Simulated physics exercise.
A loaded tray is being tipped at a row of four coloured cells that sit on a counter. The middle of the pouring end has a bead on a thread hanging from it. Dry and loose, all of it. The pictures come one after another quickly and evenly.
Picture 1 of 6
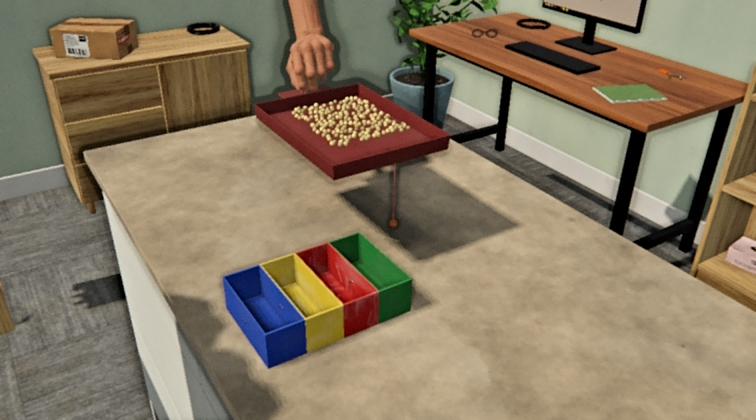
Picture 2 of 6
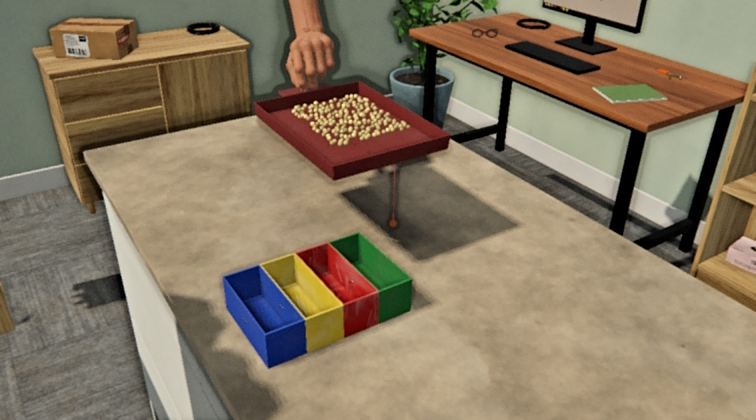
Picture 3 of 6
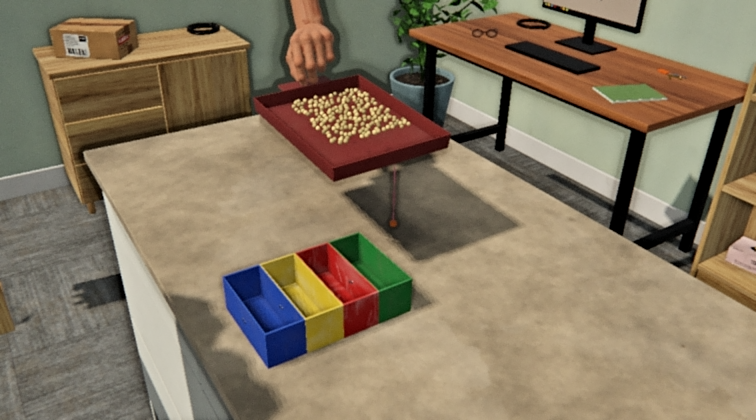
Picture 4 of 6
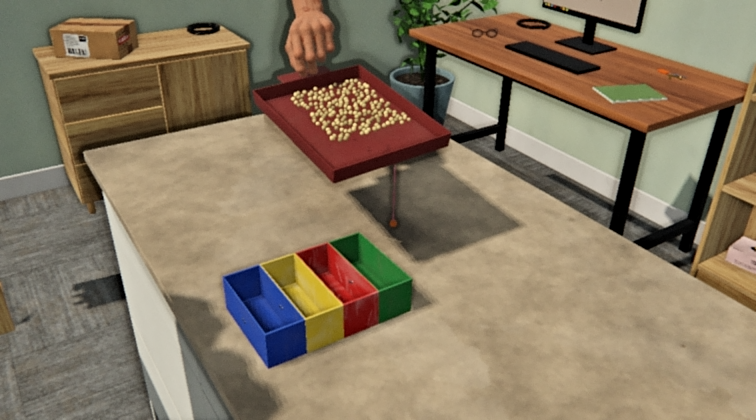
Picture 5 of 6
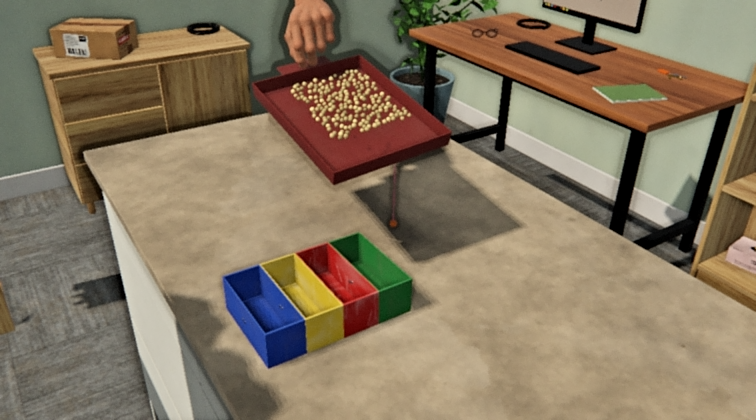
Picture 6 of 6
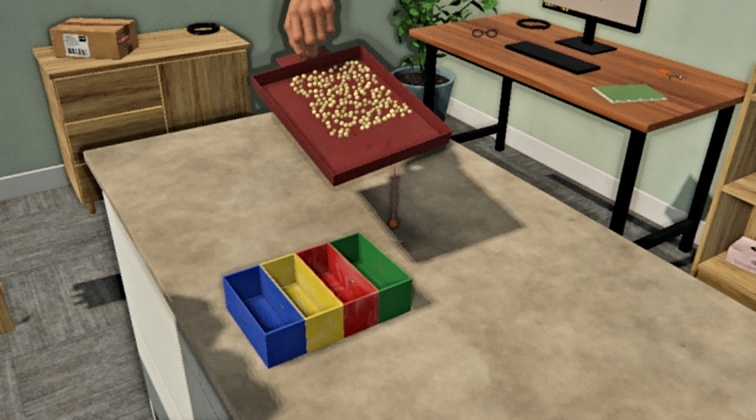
A hand held a dark red tray of pale beans above a counter with blue, yellow, red and green bins, then slowly tilted it forward, its near left corner dipping lowest.
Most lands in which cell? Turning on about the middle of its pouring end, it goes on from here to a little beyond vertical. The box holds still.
In the green cell.
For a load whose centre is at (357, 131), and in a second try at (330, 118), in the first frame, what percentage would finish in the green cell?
First case: Around 70 %; second case: Around 70 %.
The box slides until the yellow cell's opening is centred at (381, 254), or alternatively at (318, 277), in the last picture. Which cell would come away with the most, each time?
The first time it is blue, and the second time it is the red cell.
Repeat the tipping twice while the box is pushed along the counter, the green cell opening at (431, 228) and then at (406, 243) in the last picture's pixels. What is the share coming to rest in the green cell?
I'd expect some 0 percent, and then some 0 percent.
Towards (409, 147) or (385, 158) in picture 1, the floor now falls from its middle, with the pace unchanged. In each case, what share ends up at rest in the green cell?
I'd expect around 0 in a hundred first and around 10 in a hundred second.
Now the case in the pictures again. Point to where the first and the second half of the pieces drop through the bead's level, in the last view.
Earlier half at (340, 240), later half at (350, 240).
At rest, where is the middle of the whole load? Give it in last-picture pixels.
Resting centre, last frame: Roughly (356, 284).
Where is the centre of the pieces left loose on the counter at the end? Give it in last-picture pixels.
Close to pixel (423, 292) in the last view.
Soon after the last picture, tray tipped steeply; most on the tray; a stray few in the green cell; a stray few in the red cell; a small part falling or outside the box.
A little later, tray tipped past a quarter turn; about two thirds on the tray; a small part in the green cell; a small part in the red cell; a stray few in the yellow cell; a small part falling or outside the box.
Later still, tray tipped past a quarter turn; about two thirds in the green cell; about a quarter in the red cell; a stray few in the yellow cell; a small part falling or outside the box.
At rest, tray tipped past a quarter turn; about two thirds in the green cell; about a quarter in the red cell; a stray few in the yellow cell; none in the blue cell; a small part outside the box.
